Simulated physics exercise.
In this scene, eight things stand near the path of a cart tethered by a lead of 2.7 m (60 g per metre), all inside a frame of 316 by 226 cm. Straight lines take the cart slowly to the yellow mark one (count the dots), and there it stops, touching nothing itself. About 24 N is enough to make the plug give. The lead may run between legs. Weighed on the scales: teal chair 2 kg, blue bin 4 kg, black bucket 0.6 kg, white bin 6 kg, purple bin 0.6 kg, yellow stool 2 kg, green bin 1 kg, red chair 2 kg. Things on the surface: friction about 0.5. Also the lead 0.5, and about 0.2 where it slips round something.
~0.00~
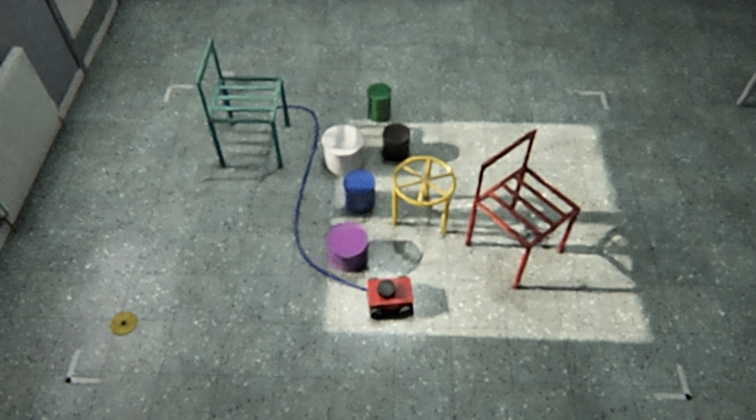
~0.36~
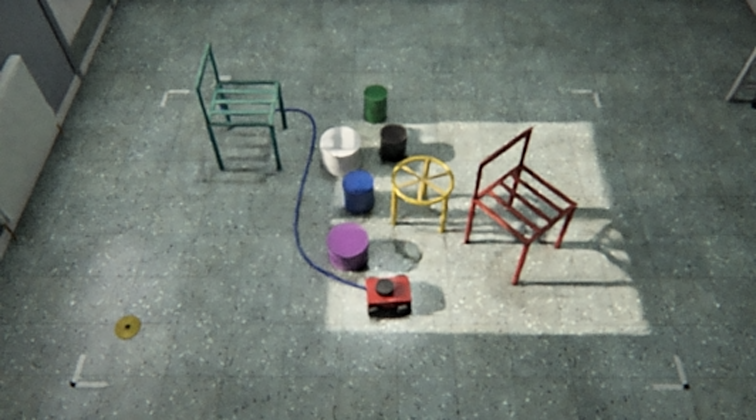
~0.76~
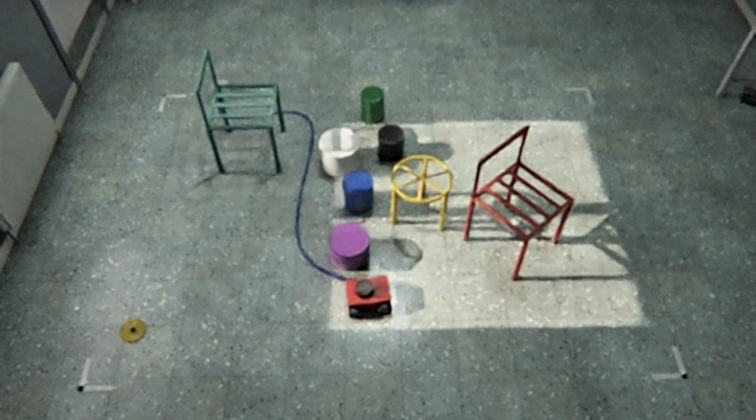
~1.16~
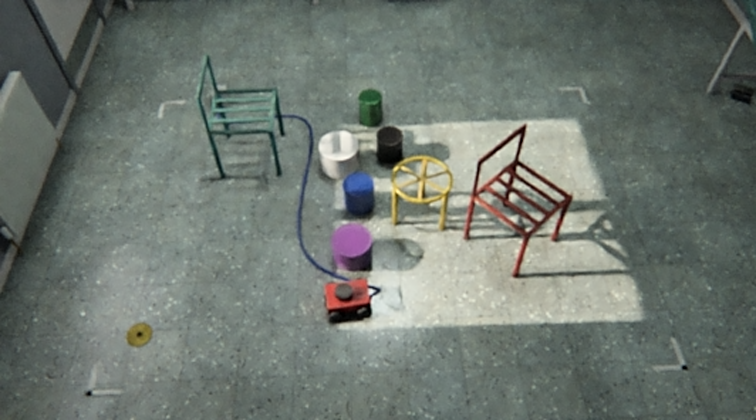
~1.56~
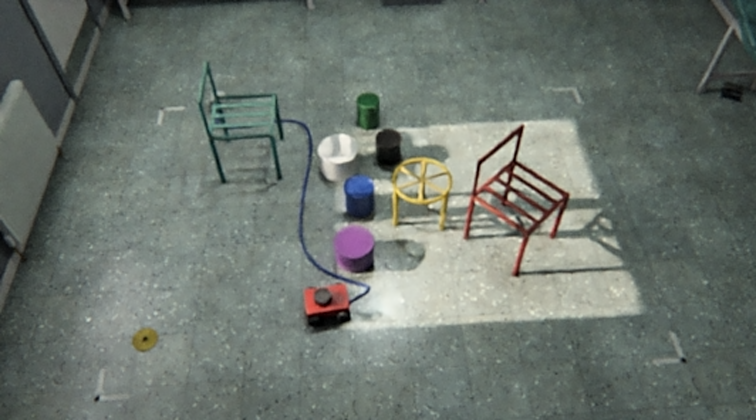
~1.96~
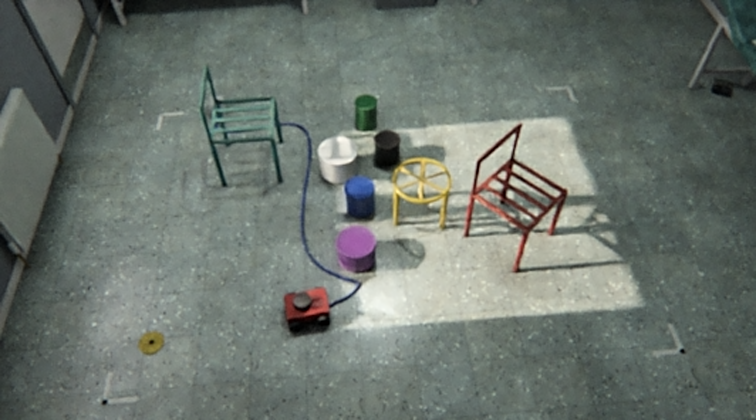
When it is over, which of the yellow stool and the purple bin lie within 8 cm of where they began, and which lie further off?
Outcome: The yellow stool lies within, the purple bin lies within.
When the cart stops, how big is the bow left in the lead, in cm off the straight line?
70 cm.
By 2.7 s, cart at (273, 318), lead slack at the fixed end; nothing else has moved.
By 3.4 s, cart at (228, 327), lead slack at the fixed end; nothing else has moved.
By 4.2 s, cart at (182, 335), lead slack at the fixed end; nothing else has moved.
By 4.9 s, cart at (152, 341), lead slack at the fixed end; nothing else has moved.
By 5.3 s, cart at (152, 341), lead slack at the fixed end; yellow stool 0 cm off its start at (422, 179), purple bin 0 cm off its start at (356, 241).
